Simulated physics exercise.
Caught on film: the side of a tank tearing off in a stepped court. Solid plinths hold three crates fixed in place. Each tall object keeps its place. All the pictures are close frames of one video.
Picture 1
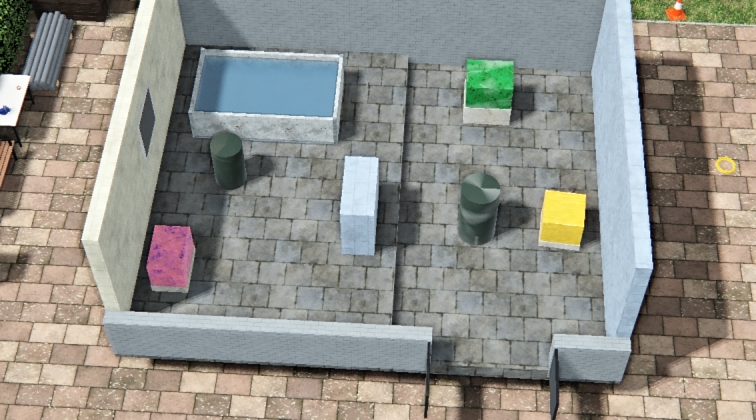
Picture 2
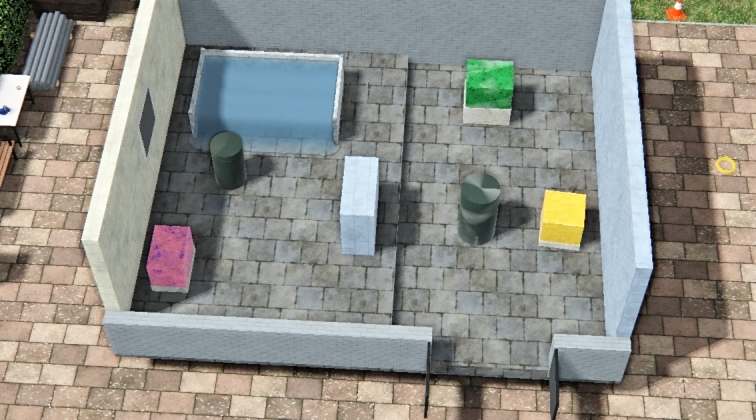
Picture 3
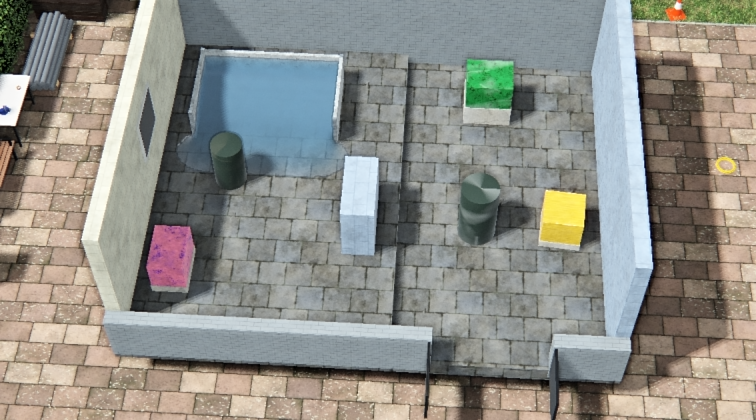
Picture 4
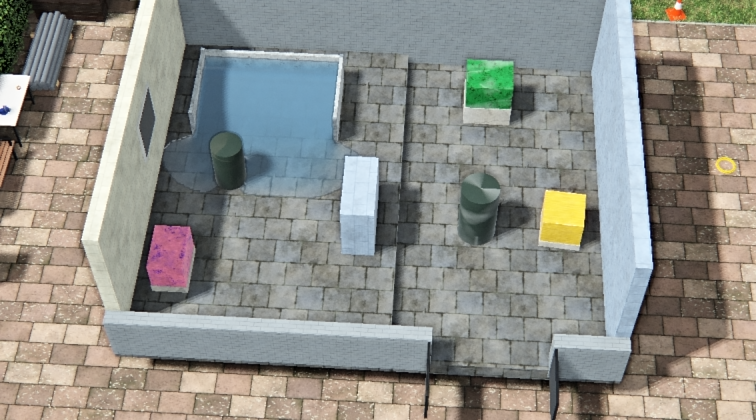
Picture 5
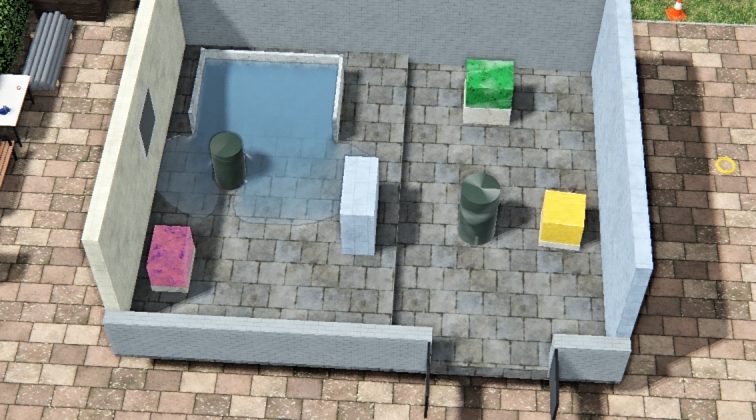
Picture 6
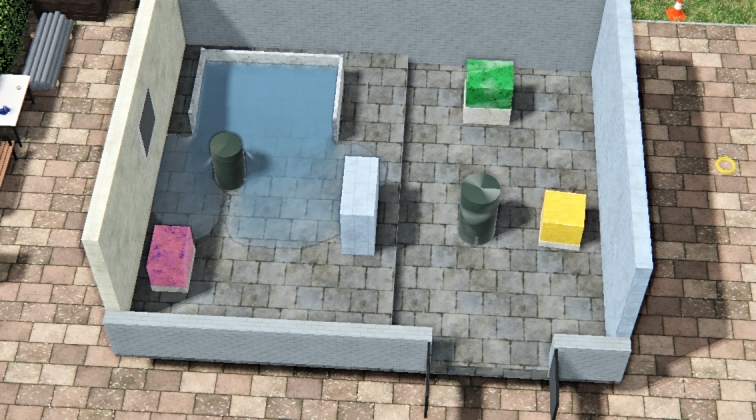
In a walled paved yard, the front side of a water tank vanished and water poured out, spreading around a dark green cylinder and across the paving toward the pink and pale blue blocks.
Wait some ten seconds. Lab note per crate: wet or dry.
In the end the yellow crate has no water on it afterwards. The green crate has no water on it afterwards. The pink crate has water on it afterwards.
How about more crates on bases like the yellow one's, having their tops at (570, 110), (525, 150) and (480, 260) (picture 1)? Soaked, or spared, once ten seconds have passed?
Checked in the order given, number one never gets reached, number two never gets reached and number three never gets reached.
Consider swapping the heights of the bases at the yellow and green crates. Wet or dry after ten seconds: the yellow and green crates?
Well, yellow stays untouched and green stays untouched then.
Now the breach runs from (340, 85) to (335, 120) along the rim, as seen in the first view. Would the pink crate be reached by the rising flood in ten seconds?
In that case the pink crate comes through dry.
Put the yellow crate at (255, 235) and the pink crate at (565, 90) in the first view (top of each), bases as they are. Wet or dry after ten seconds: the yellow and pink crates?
I reckon the yellow one is hit by the flood, while the pink one is missed.
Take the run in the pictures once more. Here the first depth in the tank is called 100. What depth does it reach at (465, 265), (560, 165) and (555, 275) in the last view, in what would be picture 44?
About 4, 2 and 8 percent, in that order.
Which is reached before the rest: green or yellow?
That's the yellow-painted one.
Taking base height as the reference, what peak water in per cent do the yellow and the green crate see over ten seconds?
70 and 10 per cent, in that order.
A moment on, water covers 30 % of the floor; the yellow crate not reached, the green crate not reached, the pink crate water round its plinth.
Next, water covers 40 % of the floor; the yellow crate not reached, the green crate not reached, the pink crate water round its plinth.
Then, water covers 55 % of the floor; the yellow crate water round its plinth, the green crate not reached, the pink crate water round its plinth.
Later, water covers 70 % of the floor; the yellow crate water round its plinth, the green crate water round its plinth, the pink crate water round its plinth.
In the end, water covers 90 % of the floor; the yellow crate stayed above the water, the green crate stayed above the water, the pink crate was topped.
